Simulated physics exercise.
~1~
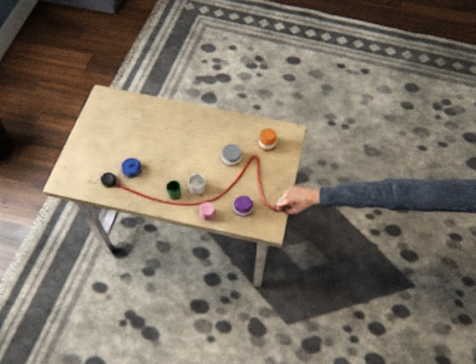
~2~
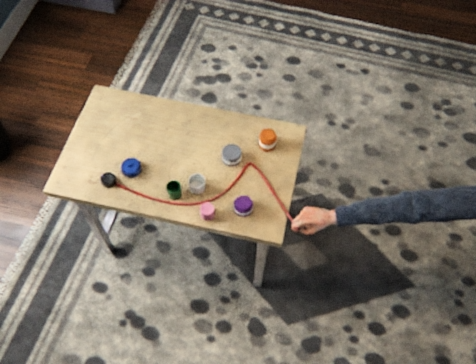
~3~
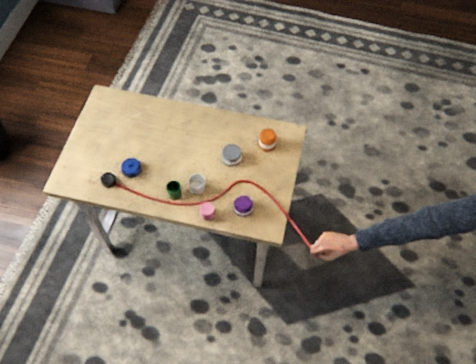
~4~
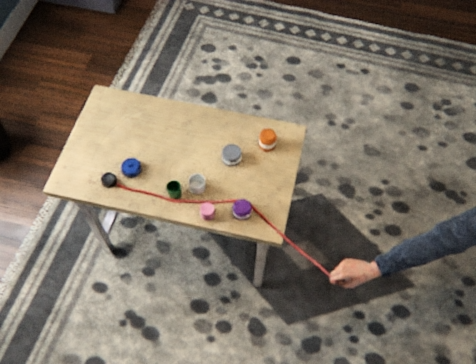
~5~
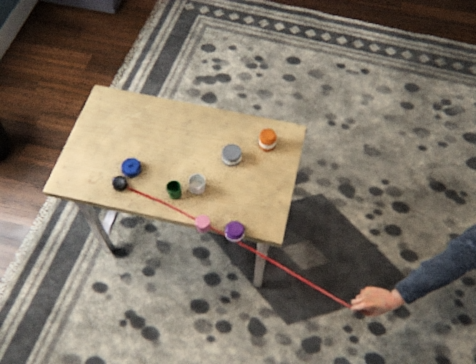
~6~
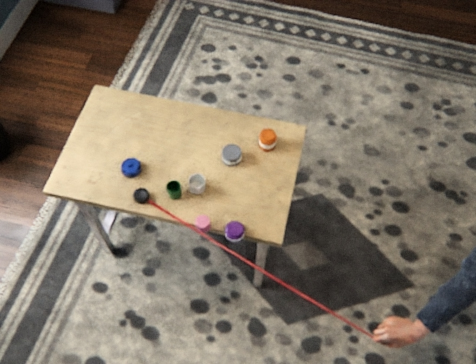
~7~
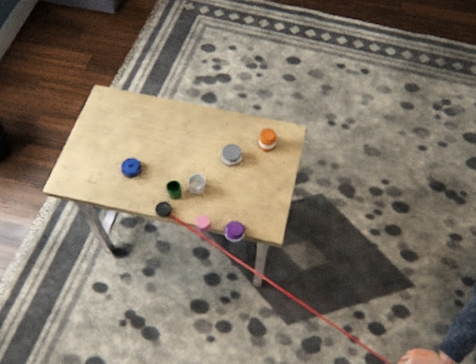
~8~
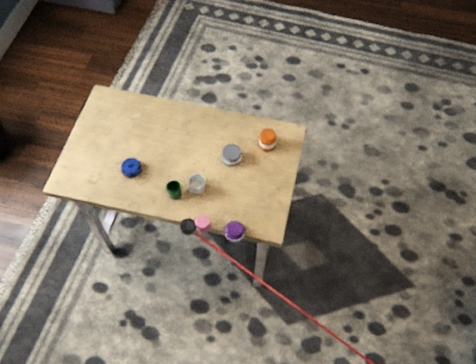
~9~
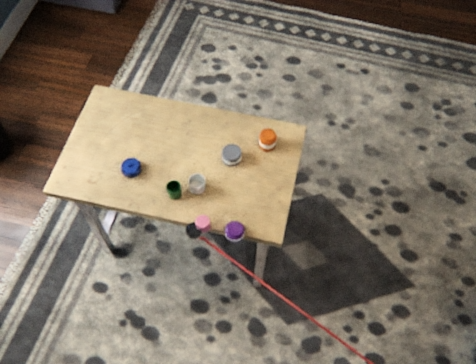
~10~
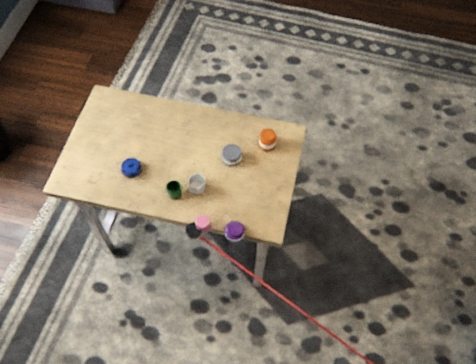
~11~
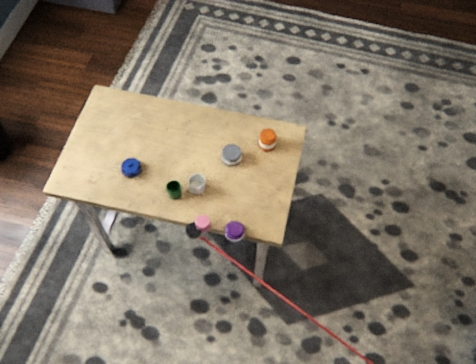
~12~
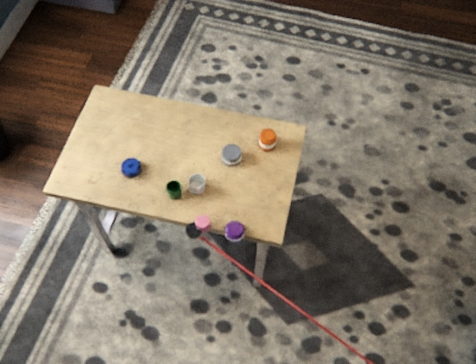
Red cord pulled by a hand sweeping pink and purple pots to a table's edge, then dragging a black puck from view.
